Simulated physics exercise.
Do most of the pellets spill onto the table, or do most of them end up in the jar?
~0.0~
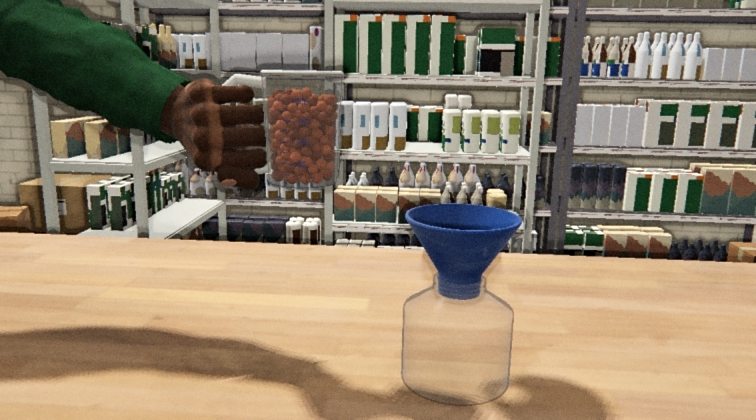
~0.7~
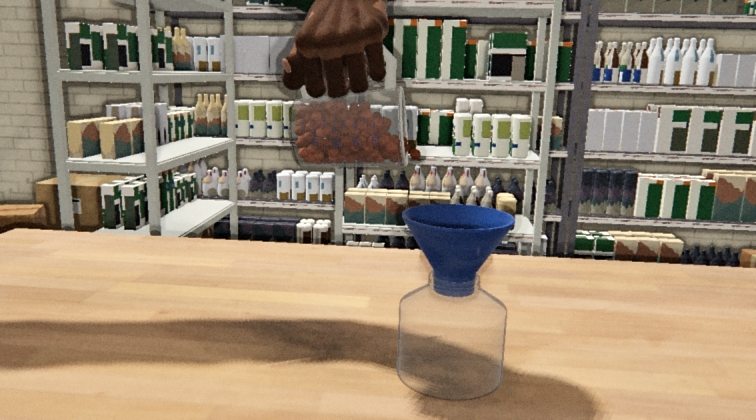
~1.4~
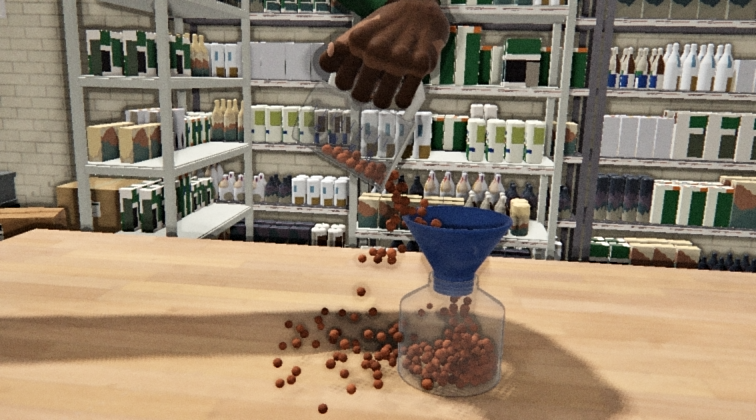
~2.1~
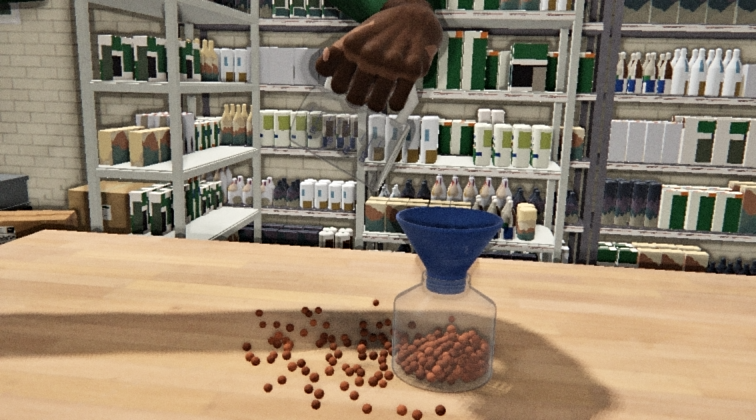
Most of the pellets end up in the jar. A smaller part lies scattered on the table, and the cup is left practically empty.
